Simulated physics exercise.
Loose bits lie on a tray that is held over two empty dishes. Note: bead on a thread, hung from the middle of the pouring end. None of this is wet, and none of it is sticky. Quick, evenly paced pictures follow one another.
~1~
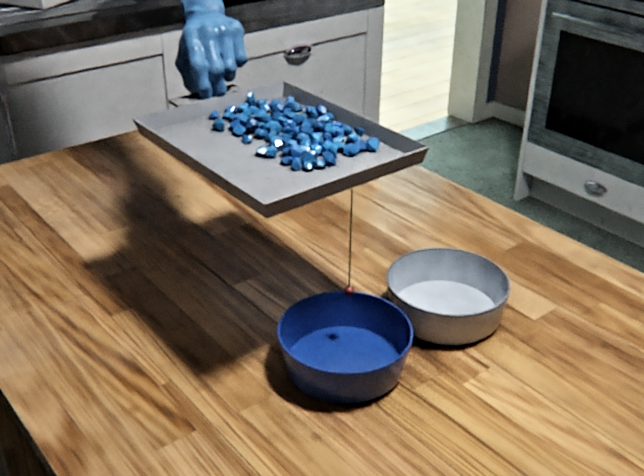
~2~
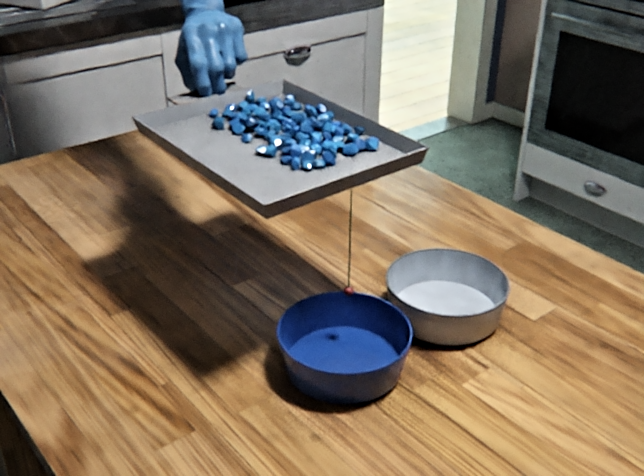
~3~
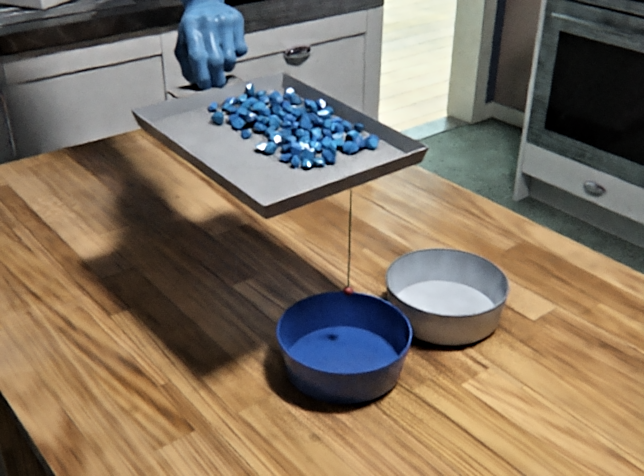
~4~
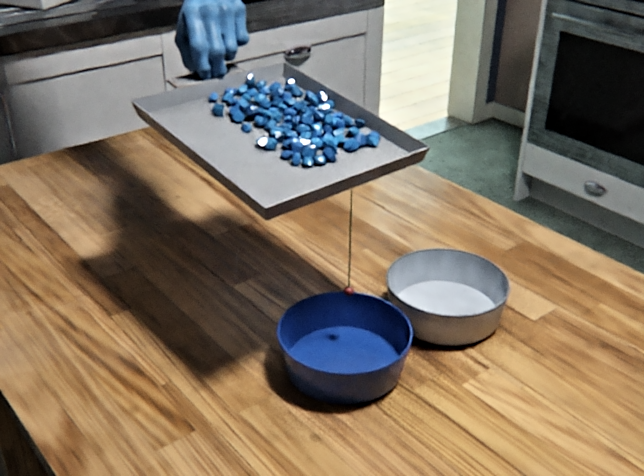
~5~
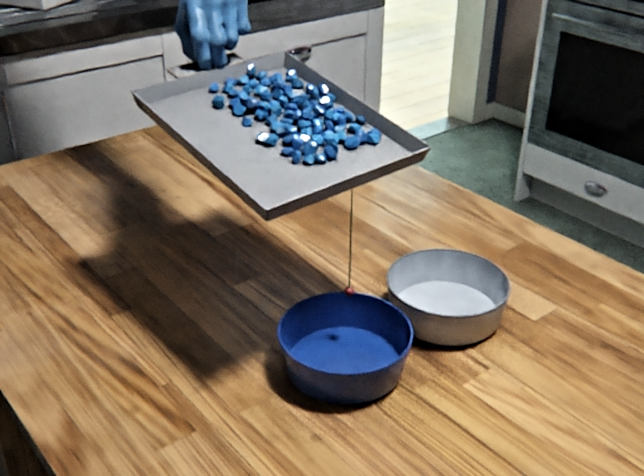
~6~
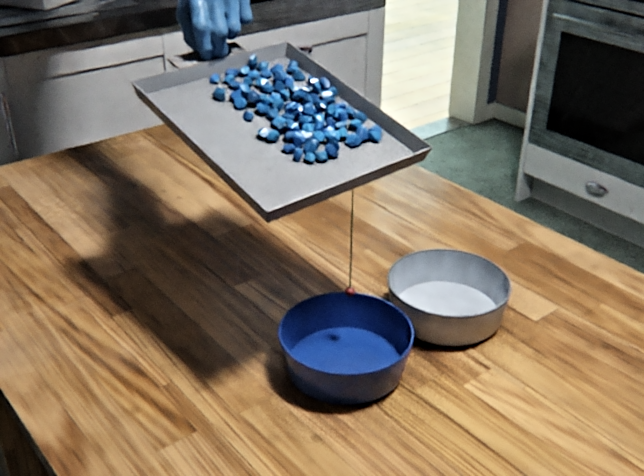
The video shows a blue-gloved hand holding a gray tray of blue stones above a blue dish and a gray dish on a wooden counter, gradually raising the tray's far side while a thread hangs from its near edge.
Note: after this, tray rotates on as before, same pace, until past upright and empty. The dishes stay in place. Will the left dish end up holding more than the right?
The larger share will most likely go to the dish on the left.
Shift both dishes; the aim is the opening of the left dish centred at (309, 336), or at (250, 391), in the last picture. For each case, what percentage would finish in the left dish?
Trial 1: 60 percent; trial 2: 10 percent.
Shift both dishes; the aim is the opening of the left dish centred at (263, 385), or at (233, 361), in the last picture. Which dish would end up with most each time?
At the first spot the right-side one comes out ahead, at the second spot the right-side one.
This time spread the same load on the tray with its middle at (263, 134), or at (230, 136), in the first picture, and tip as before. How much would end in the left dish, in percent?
You'd get 70 % the first time and 80 % the second.
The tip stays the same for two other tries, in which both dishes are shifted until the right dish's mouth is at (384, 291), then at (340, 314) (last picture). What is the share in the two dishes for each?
Around 60 percent the first time, around 60 percent the second.
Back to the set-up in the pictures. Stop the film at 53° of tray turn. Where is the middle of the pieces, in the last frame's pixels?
The middle of the pieces sits at roughly (343, 170).
Soon after the last picture, tray tipped steeply; nearly all on the tray; a small part in the air.
A little later, tray tipped right over; about two thirds on the tray; a small part in the left dish; a stray few in the right dish; a small part outside both; a small part in the air.
Later still, tray tipped past a quarter turn; about two thirds in the left dish; a small part in the right dish; about a quarter outside both.
At rest, tray tipped past a quarter turn; about two thirds in the left dish; a small part in the right dish; about a quarter outside both.
